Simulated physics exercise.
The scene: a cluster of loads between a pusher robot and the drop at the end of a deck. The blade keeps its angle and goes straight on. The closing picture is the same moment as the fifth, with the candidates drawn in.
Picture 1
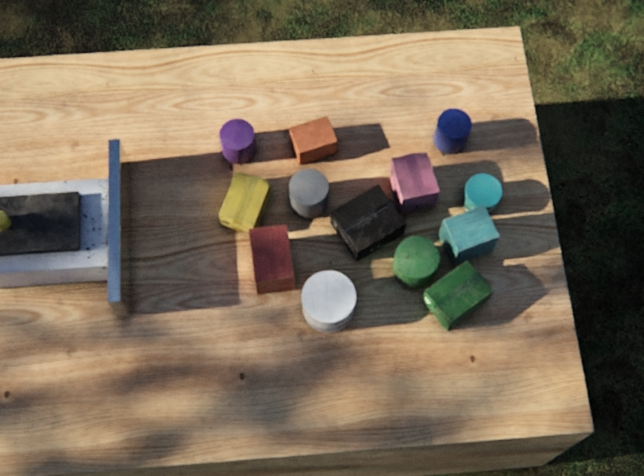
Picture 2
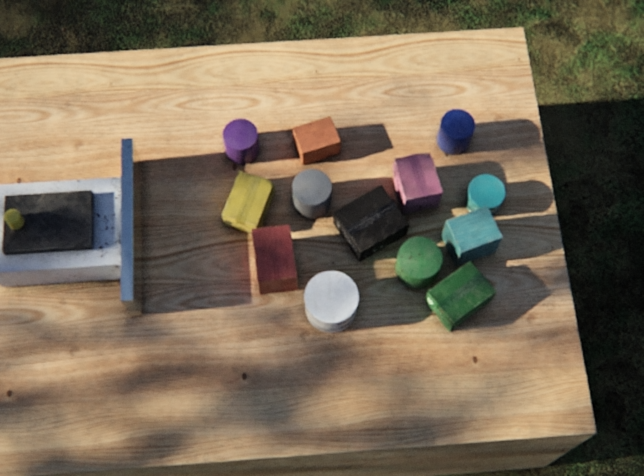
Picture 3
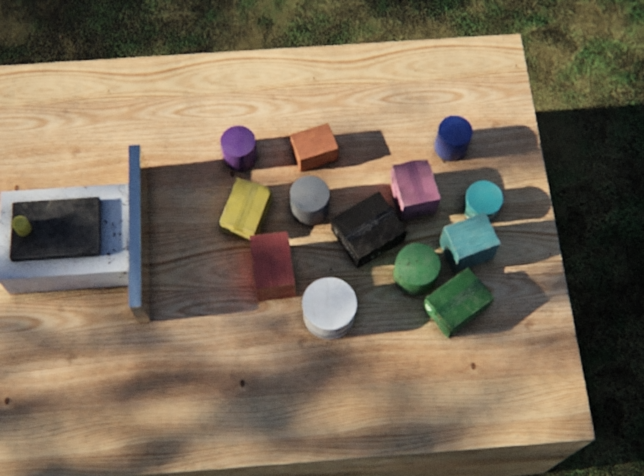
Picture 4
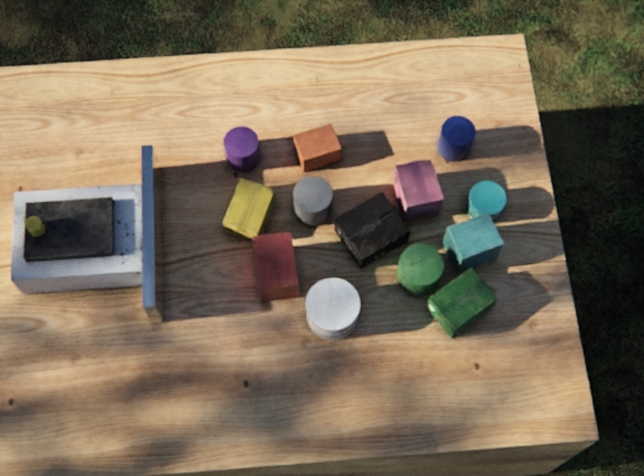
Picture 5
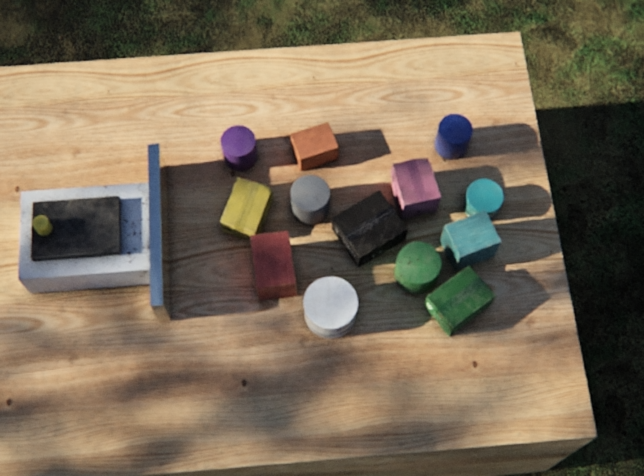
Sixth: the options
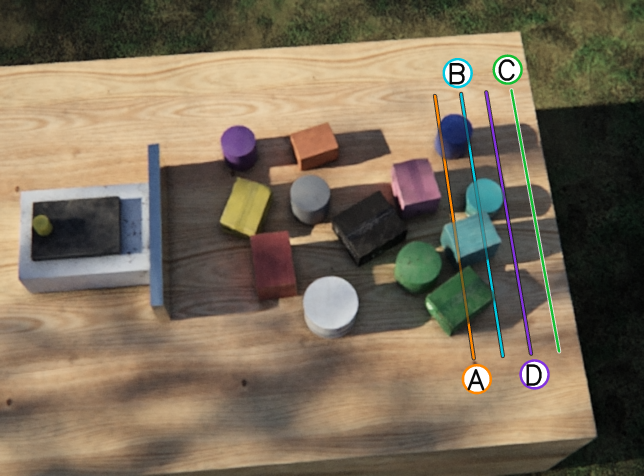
A pusher robot slides slowly right across a wooden deck toward a cluster of still, colourful blocks.
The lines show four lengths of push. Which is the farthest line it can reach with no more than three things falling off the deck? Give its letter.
It should halt at B.
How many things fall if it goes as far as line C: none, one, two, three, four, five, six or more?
Six or more.
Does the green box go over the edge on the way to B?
No.
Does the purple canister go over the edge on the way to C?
No.
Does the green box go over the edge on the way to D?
By then, no.
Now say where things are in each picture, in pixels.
Purple canister (238, 141); pink box (413, 183); black box (368, 223), in the first frame.
Robot (55, 221); blue canister (456, 132), in the second frame.
Robot (62, 228); red crate (273, 267), in the third frame.
Robot (76, 228); yellow box (250, 211), in the fourth frame.
Robot (83, 227); green box (460, 301); white pail (330, 308); green canister (418, 268), in the fifth frame.
On the marked copy, A at (453, 220); B at (481, 218); C at (534, 214); D at (507, 216).
With B. Early on, robot (203, 218); purple canister (267, 136); white pail (337, 311).
Further on, robot (321, 209); turquoise crate (515, 247); turquoise pail (502, 203).
At the end, robot (413, 203); turquoise crate over the edge; pink box over the edge; three fallen.
As for the rest, A is within the limit but short; C drops six; D drops six.
